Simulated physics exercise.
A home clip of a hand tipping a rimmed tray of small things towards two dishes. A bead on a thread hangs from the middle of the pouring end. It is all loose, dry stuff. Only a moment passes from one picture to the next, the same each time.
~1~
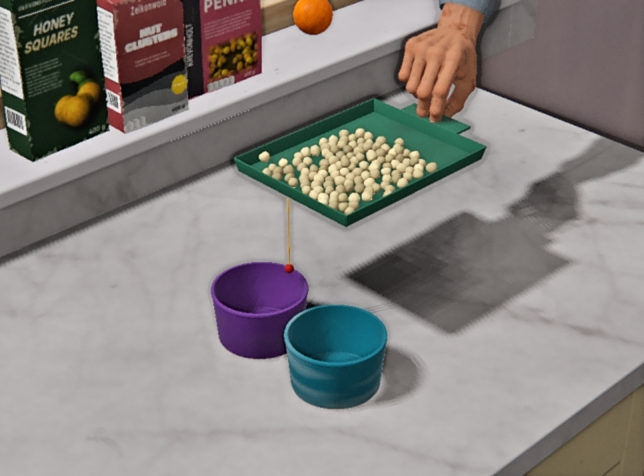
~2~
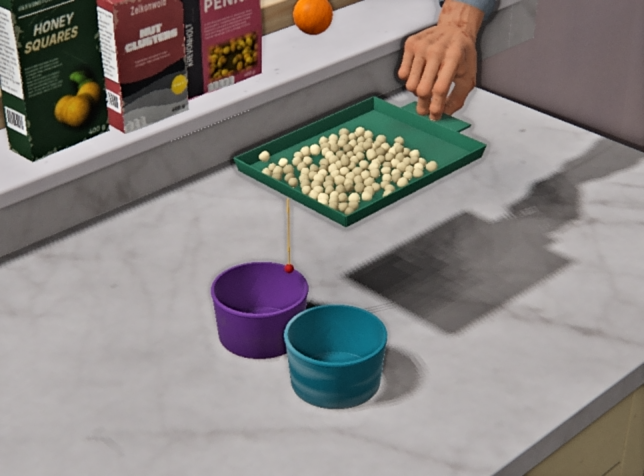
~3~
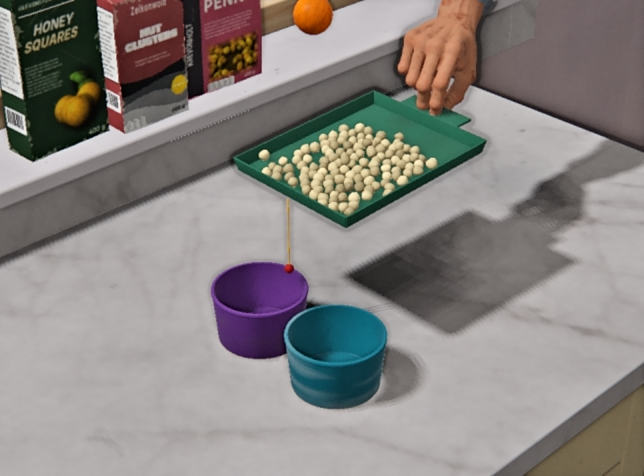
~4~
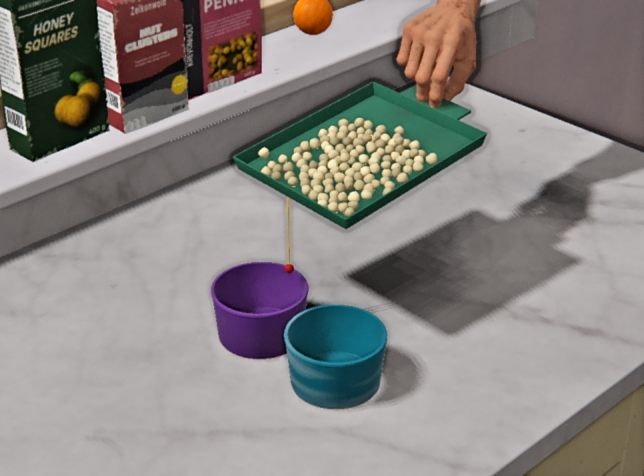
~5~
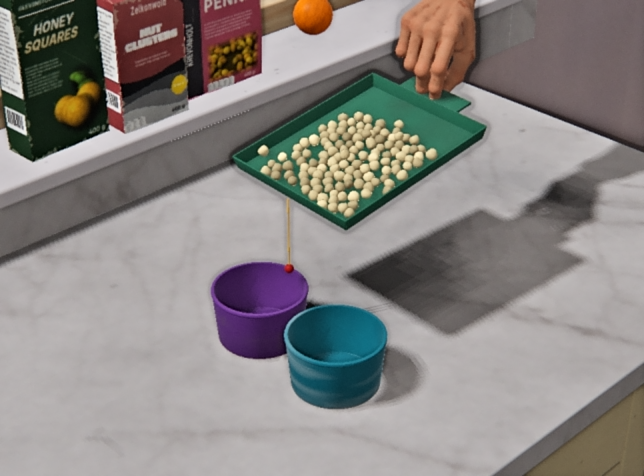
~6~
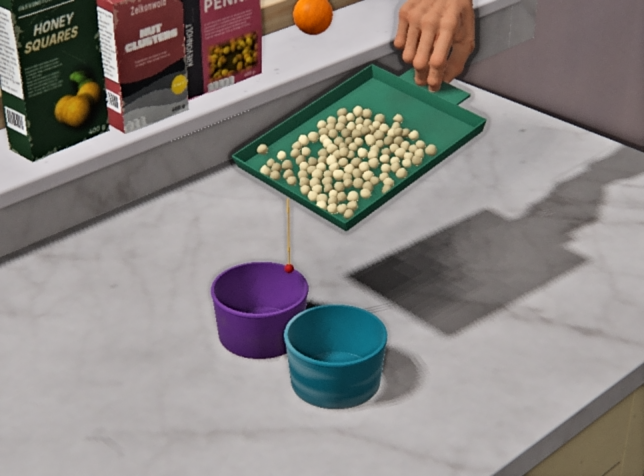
To begin with, a hand holds a green rimmed tray of small round, cream-coloured nuts level above a purple dish and a teal dish on a marble counter. The hand then slowly raises the back of the tray, slanting it slightly towards the dishes, while the nuts stay heaped on it.
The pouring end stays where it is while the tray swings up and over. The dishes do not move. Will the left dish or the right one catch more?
More goes to the right-hand dish.
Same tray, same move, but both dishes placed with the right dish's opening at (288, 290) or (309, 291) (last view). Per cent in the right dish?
First some 30, then 30 per cent.
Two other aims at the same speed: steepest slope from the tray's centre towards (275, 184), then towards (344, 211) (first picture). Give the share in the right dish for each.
In turn 0 and 50 in a hundred.
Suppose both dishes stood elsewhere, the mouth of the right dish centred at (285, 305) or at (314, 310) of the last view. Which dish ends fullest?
One: The right one. Two: Right.
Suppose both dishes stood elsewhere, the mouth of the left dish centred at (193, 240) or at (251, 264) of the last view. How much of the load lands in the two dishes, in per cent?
Near 10 % and 60 %.
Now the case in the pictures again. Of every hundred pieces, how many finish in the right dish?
Close to 60 per cent.
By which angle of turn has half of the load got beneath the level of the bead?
At about 100°.
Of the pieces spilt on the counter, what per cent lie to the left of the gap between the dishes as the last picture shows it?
Near 80 %.
Just after the last frame, tray tipped steeply; every one on the tray.
A moment on, tray tipped right over; almost all on the tray; about a tenth in the air.
Further on, tray tipped past a quarter turn; roughly two thirds in the right dish; roughly a quarter in the left dish; roughly a quarter outside both.
When it is over, tray tipped past a quarter turn; roughly two thirds in the right dish; roughly a quarter in the left dish; roughly a quarter outside both.
